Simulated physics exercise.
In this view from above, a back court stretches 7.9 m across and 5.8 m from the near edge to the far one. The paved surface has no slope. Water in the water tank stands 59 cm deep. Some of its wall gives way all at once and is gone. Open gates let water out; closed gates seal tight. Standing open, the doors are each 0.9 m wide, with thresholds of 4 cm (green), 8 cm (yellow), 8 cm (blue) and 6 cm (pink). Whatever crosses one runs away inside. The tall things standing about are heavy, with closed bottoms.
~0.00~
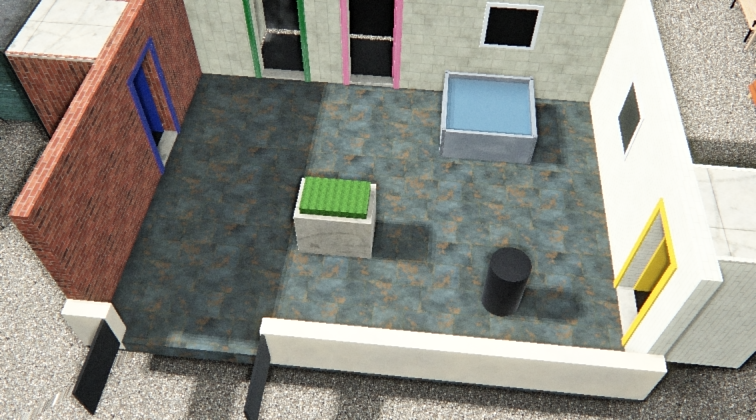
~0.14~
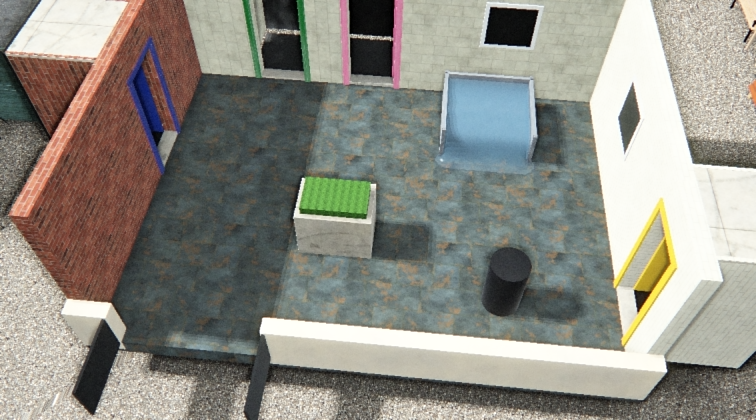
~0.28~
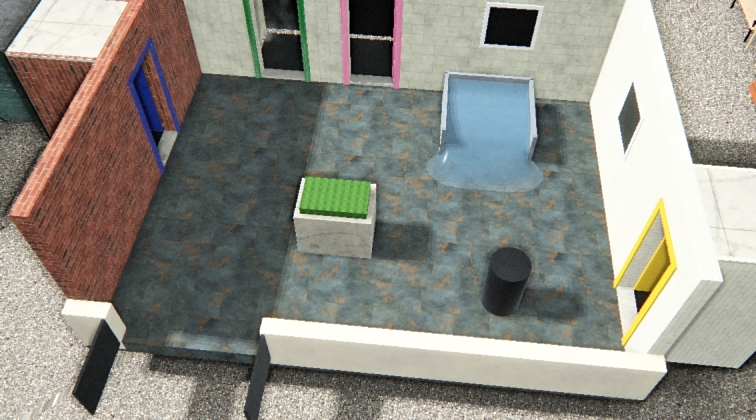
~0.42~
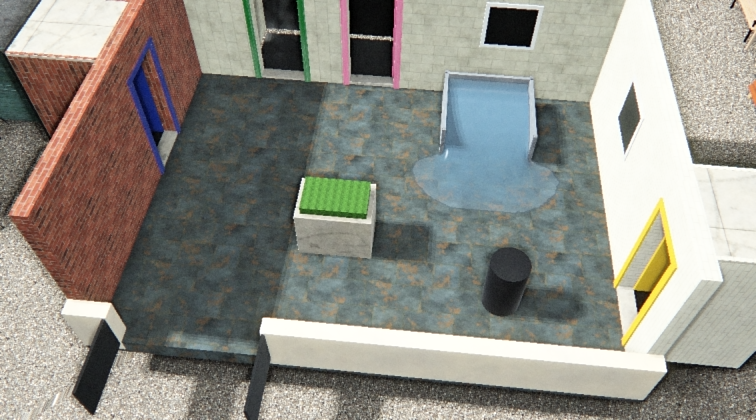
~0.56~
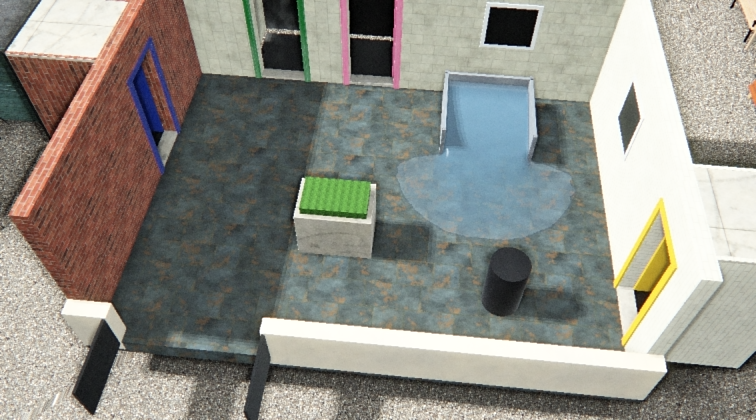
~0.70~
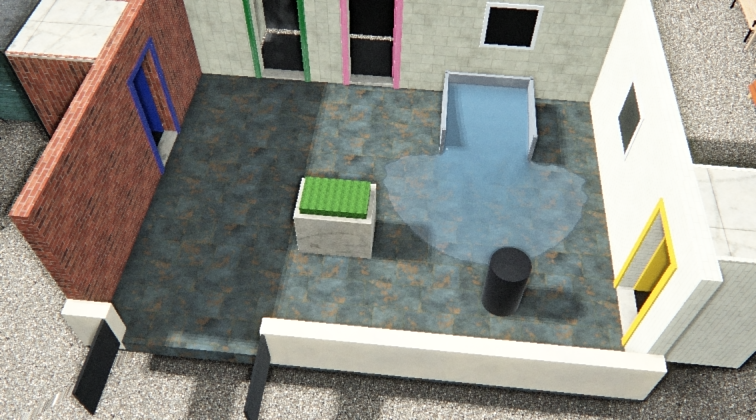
The footage shows a walled courtyard from above, where the near side of a water-filled tank gives way and water pours onto the dark paving, fanning out toward a black cylinder while the level in the tank lowers.
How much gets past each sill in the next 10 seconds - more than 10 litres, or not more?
At the green door, not more. At the yellow door, more than 10 litres. At the blue door, not more. At the pink door, not more.
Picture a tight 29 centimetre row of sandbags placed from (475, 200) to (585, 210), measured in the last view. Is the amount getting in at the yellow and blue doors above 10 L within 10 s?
Doors: Yellow stays under / blue stays under.
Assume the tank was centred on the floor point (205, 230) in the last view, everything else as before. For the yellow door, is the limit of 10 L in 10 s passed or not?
Well, yellow ends up inside the mark.
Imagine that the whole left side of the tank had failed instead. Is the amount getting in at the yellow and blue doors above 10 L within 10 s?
Yellow short, blue beyond.
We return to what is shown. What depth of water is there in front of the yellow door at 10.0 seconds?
Some 3.5 centimetres of depth.
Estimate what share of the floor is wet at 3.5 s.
Close to 45 in a hundred parts are wet.
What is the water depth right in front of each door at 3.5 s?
Centimetres: Green 0 / yellow 15 / blue 0 / pink 0.
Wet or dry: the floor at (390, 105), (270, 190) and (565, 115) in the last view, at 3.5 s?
Untouched, submerged, untouched.
After 1.4 s water covers 30 % of the floor and is deepest (28 cm) near (494, 280); green door not reached, yellow door not reached, blue door not reached, pink door not reached.
After 2.2 s water covers 35 % of the floor and is deepest (40 cm) near (619, 375); green door not reached, yellow door 10 cm at the sill, 0 L in, blue door not reached, pink door not reached.
After 3.5 s water covers 45 % of the floor and is deepest (20 cm) near (507, 364); green door not reached, yellow door 15 cm at the sill, 16 L in, blue door not reached, pink door not reached.
After 6.0 s water covers 60 % of the floor and is deepest (10 cm) near (374, 251); green door not reached, yellow door 7 cm at the sill, 42 L in, blue door 1 cm at the sill, 0 L in, pink door not reached.
After 10.0 s water covers 90 % of the floor and is deepest (8 cm) near (586, 123); green door not reached, yellow door 3 cm at the sill, 43 L in, blue door 3 cm at the sill, 0 L in, pink door 4 cm at the sill, 0 L in.
